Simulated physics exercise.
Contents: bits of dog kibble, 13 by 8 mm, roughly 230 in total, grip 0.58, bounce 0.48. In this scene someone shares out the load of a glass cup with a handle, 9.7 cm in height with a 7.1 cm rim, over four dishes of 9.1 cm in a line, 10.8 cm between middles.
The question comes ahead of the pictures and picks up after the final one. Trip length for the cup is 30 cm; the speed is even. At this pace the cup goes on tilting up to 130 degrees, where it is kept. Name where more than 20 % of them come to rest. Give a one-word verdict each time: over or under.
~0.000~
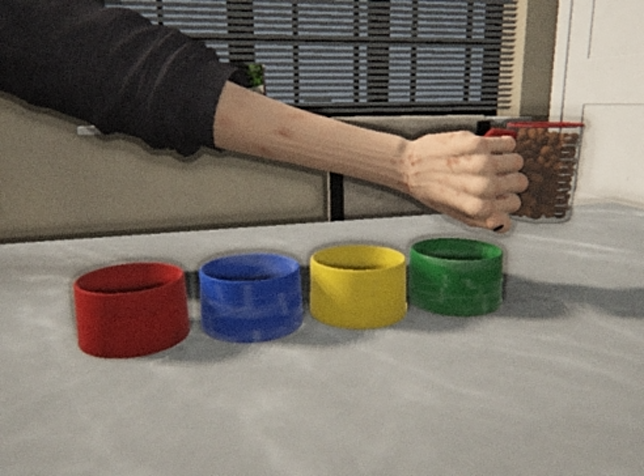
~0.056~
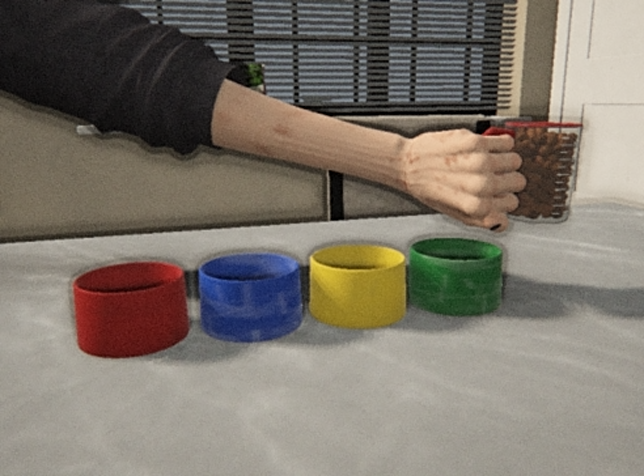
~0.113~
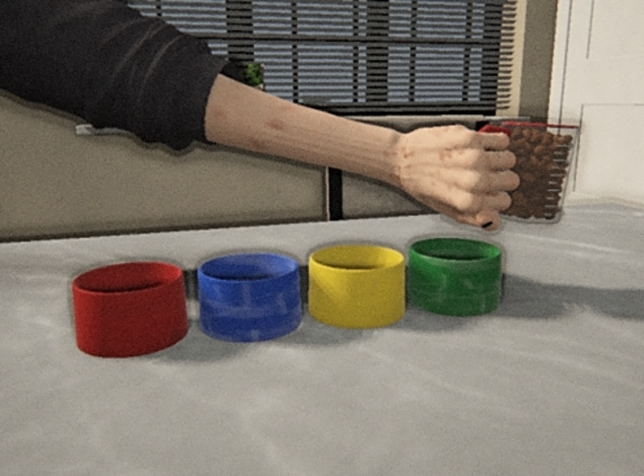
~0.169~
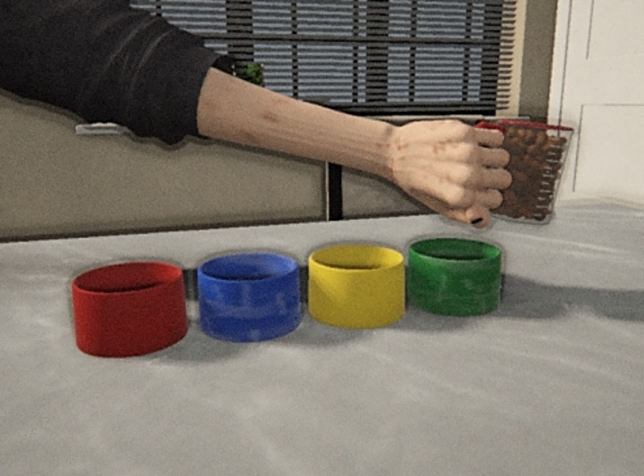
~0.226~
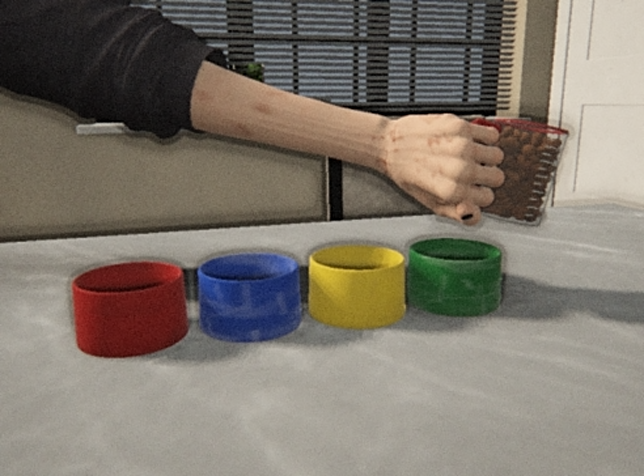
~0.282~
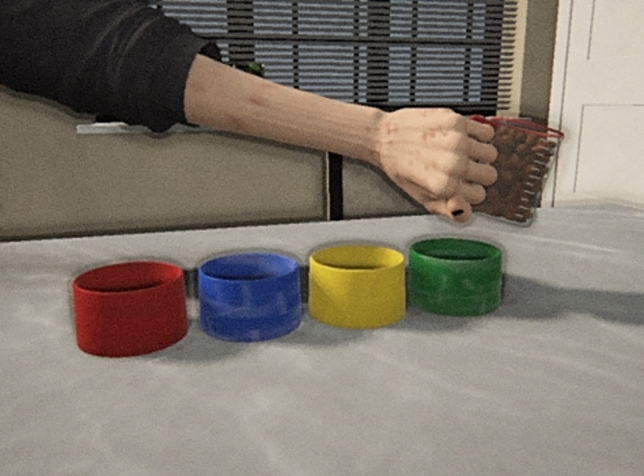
Verdicts: Red under, blue under, green under, yellow over, counter over.
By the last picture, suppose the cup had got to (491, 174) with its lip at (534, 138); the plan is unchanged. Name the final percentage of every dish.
Red 0, blue 10, green 0, yellow 50.
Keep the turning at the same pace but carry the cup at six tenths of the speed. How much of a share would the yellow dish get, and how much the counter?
Shares - yellow 0, counter 30.
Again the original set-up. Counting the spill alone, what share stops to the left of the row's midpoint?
About 50 %.
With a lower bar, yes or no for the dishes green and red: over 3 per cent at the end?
Note - green affirmative, red negative.
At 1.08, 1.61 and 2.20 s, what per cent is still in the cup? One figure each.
Series: 100 / 85 / 0 per cent.
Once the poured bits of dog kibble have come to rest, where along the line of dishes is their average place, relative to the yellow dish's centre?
Near 1 cm, shifted toward decreasing x.
After 1.08 s, tilt 69 degrees; cup holds 100 %.
After 1.61 s, tilt 105 degrees; cup holds 85 %, green 5 %, yellow 5 %.
Then, at 2.20 s, tilt 130 degrees; cup holds 0 %, blue 5 %, green 5 %, yellow 60 %.
At rest (2.9 s), red 0 %, blue 5 %, green 5 %, yellow 60 %, counter 30 %.
